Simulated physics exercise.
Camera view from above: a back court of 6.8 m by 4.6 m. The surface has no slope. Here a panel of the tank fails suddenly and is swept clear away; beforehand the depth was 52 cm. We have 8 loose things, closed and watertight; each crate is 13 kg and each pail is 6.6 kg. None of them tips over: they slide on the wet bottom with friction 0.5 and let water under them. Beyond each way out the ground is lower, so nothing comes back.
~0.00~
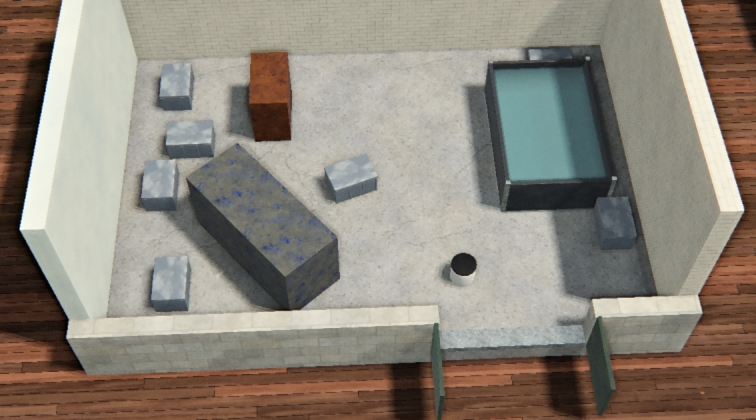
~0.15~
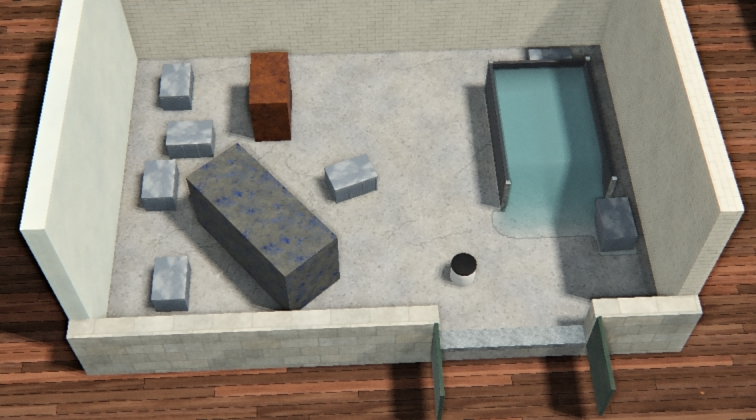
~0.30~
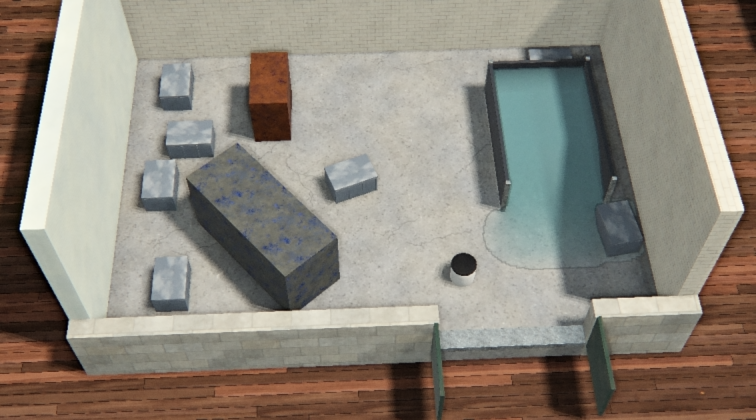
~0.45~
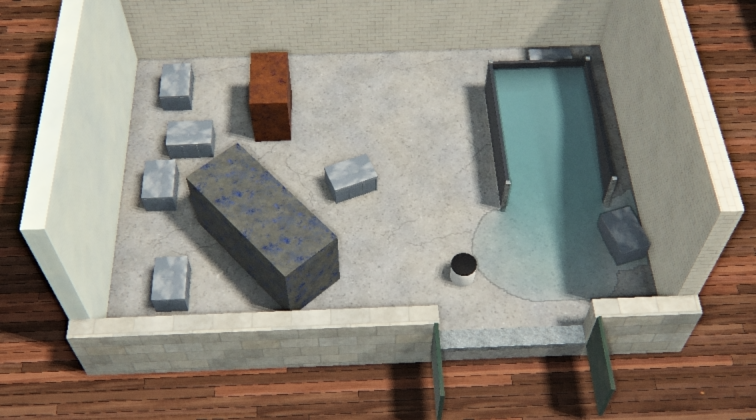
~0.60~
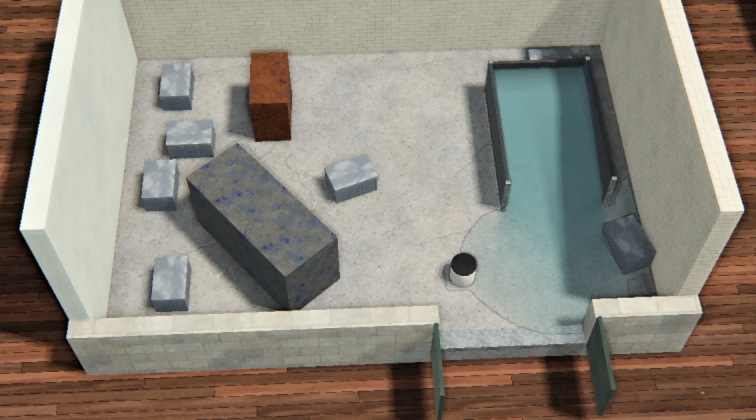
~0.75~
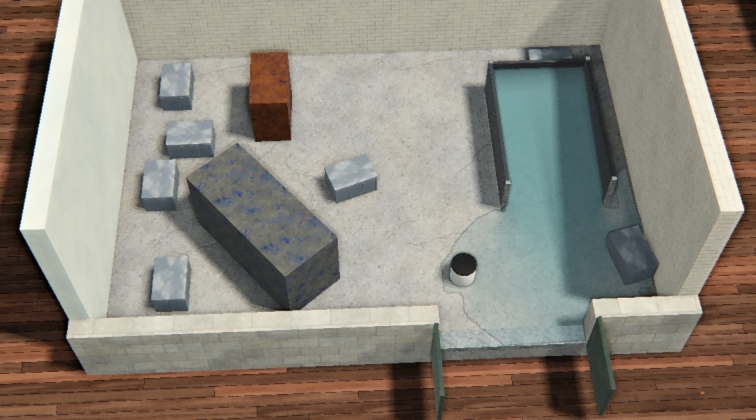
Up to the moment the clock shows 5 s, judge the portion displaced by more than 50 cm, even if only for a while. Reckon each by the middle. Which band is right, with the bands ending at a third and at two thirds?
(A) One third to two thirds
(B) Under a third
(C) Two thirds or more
B, under a third.
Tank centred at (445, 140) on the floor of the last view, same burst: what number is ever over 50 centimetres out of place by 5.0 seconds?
In that case the number is 2.
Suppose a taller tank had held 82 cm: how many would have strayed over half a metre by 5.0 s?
Then 2 of them.
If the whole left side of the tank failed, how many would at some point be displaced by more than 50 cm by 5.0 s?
That gives 3 of them.
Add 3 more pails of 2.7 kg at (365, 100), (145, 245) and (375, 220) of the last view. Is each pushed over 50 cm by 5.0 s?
Outcome: Stays within first, stays within next, stays within last.
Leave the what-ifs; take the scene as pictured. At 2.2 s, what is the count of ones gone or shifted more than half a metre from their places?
By my reckoning, 2.
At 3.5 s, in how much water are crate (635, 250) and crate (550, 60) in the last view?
About 14 and 0 cm.
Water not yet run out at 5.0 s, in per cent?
Roughly 50 percent.
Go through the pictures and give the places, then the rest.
A crate at (617, 217) rests on the ground; a crate at (175, 80), on the bottom; 2.5 m2 under water; 0 of 8 have shifted, in the first picture.
A crate at (617, 217), on the bottom; a crate at (175, 80), on the bottom; water covers 3.1 m2; 0 of 8 have shifted, in the second picture.
A crate at (620, 222), on the bottom, 8 cm from its start; a crate at (175, 80) rests on the ground; water covers 3.9 m2; 1 of 8 have shifted, in the third picture.
A crate at (626, 229) rests on the ground, 21 cm from its start; a crate at (175, 80), on the bottom; water covers 4.9 m2; 1 of 8 have shifted, in the fourth picture.
A crate at (631, 238), on the bottom, 35 cm from its start; a crate at (175, 80) rests on the ground; 5.9 m2 under water; 1 of 8 have shifted, in the fifth picture.
A crate at (635, 248), on the bottom, 50 cm from its start; a crate at (175, 80), on the bottom; 6.6 m2 under water; 1 of 8 have shifted, in the sixth picture.
After 1.1 s 1 of 8 are over 50 cm from their spots; 1 afloat.
After 2.2 s 2 of 8 are over 50 cm from their spots; 1 afloat.
After 3.5 s 2 of 8 are over 50 cm from their spots; 1 afloat.
After 5.0 s 2 of 8 are over 50 cm from their spots, and 2 have been at some point; 0 afloat.
